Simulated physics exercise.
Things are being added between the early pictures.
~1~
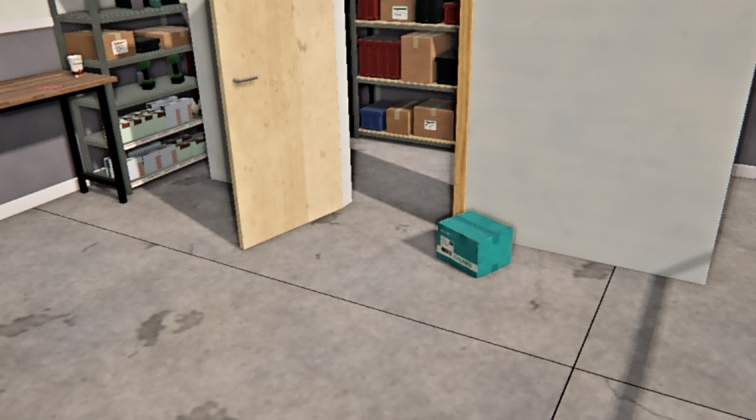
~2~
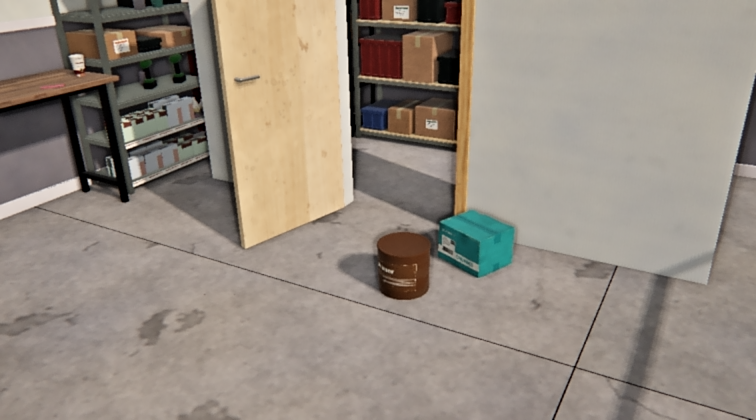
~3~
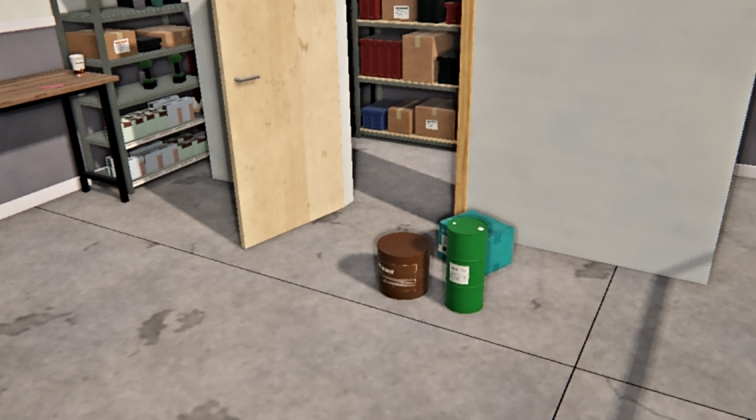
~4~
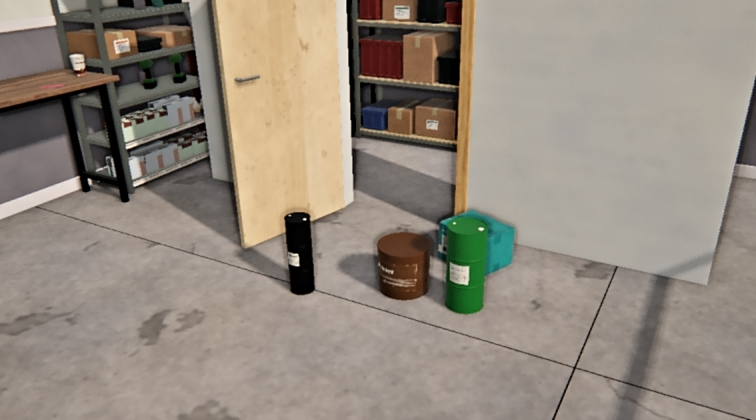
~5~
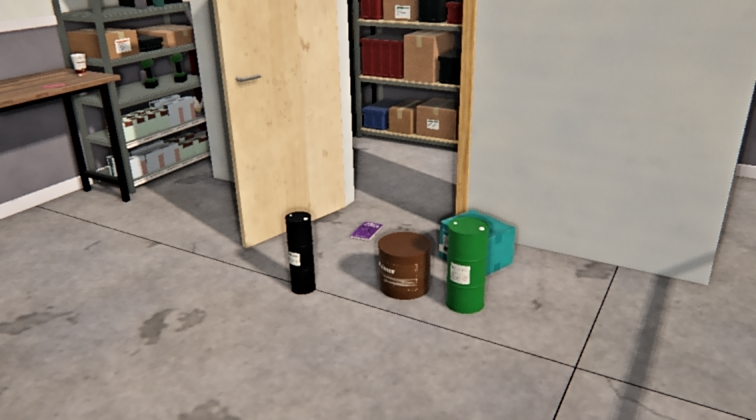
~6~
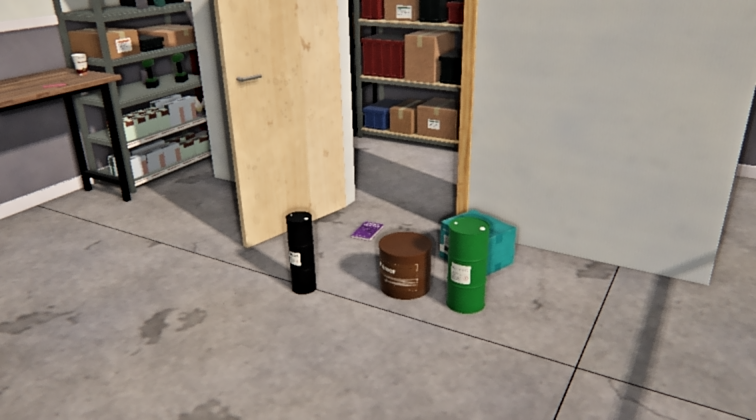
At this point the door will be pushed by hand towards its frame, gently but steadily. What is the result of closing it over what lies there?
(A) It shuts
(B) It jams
It shuts.
Then, 1.30 s past the last view, door at 67°.
Then, 2.00 s past the last view, door at 33°; purple book displaced about its own width near (388, 226).
Then, 2.50 s past the last view, door at 8°; purple book displaced about its own width near (405, 218).
Finally, door at 0°; moved from the start, purple book; the other 4 still in place. Final places as the last picture's camera would see them, purple book near (411, 213).
